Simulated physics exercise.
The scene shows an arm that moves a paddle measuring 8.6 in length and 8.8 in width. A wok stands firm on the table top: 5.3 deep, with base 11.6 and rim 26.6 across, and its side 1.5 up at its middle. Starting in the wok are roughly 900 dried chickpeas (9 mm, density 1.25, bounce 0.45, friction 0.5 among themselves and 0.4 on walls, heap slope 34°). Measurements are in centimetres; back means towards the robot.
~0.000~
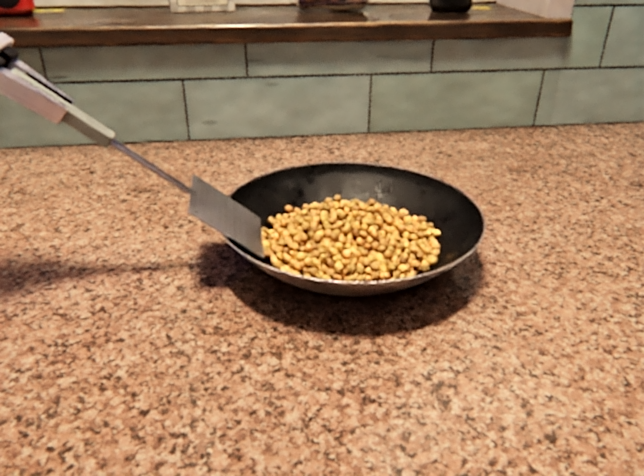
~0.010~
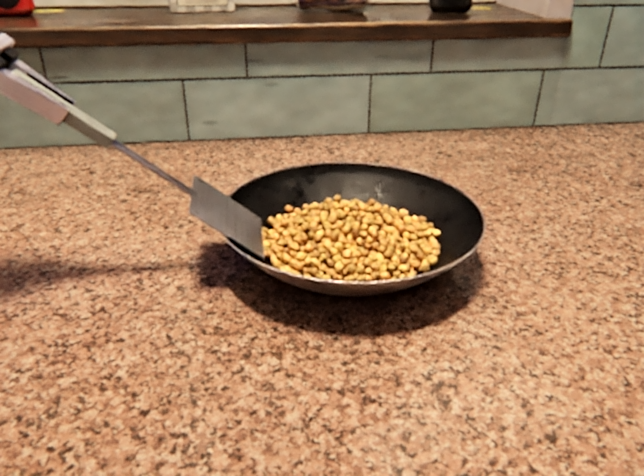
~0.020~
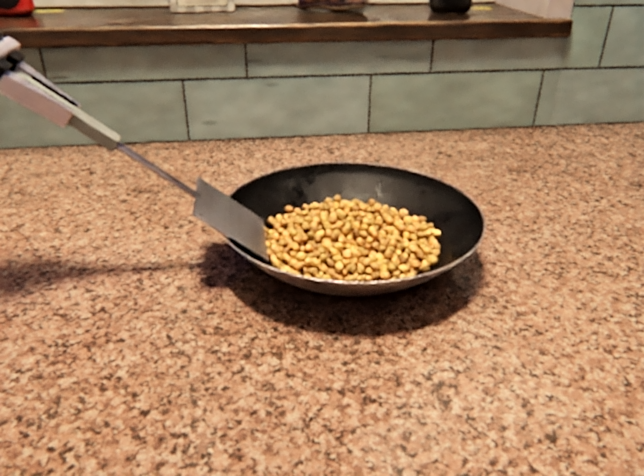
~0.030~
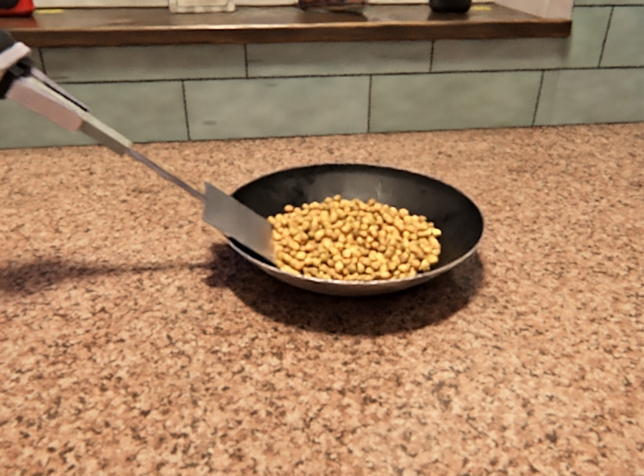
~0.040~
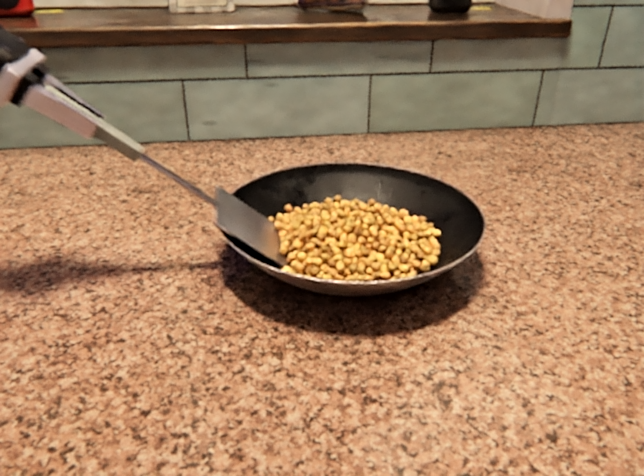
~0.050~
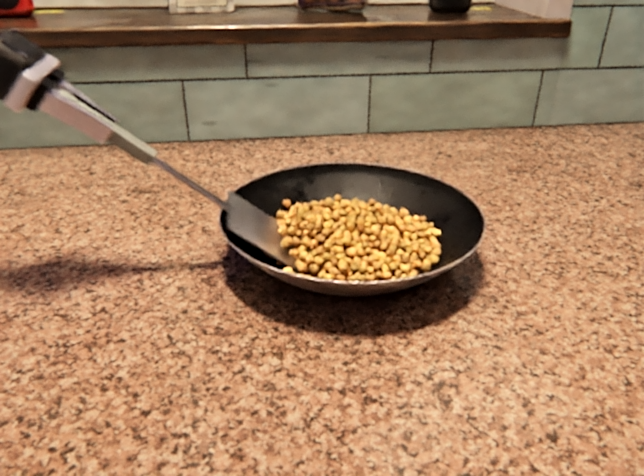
A flat metal paddle on a mechanical arm sliding slowly right into a dark wok, nudging the edge of a chickpea heap.
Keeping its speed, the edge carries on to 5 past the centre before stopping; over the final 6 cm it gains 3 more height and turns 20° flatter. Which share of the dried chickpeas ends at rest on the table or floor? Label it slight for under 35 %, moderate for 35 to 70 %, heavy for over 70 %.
Label: Slight.
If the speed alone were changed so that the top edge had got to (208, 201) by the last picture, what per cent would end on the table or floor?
Roughly 0 per cent.
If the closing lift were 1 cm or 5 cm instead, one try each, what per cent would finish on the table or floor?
5 and 15 per cent.
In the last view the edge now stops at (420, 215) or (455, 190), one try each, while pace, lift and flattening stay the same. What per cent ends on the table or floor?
I'd say some 25 per cent, then some 45 per cent.
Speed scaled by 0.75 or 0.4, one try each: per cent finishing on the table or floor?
Near 0 and near 0 percent respectively.
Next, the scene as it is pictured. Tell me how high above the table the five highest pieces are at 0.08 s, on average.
Somewhere near 8 cm, I'd say.
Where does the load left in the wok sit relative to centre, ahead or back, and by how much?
The kept load is shifted forward by about 4.5 cm.
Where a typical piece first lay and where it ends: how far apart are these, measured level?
I'd put it at close to 3 centimetres.
By 0.08 s, sloping 40°, highest piece 9 above the table; 900 in the wok.
By 0.11 s, sloping 33°, highest piece 11 above the table; 898 in the wok, 2 on the blade or in flight.
By 0.33 s, sloping 20°, highest piece 7 above the table; 856 in the wok, 32 on the table or floor, 12 on the blade or in flight.
By 1.38 s, sloping 20°, highest piece 6 above the table; 854 in the wok, 46 on the table or floor.
Final count, 854 in the wok, 46 on the table or floor. That is 5 % on the table or floor.
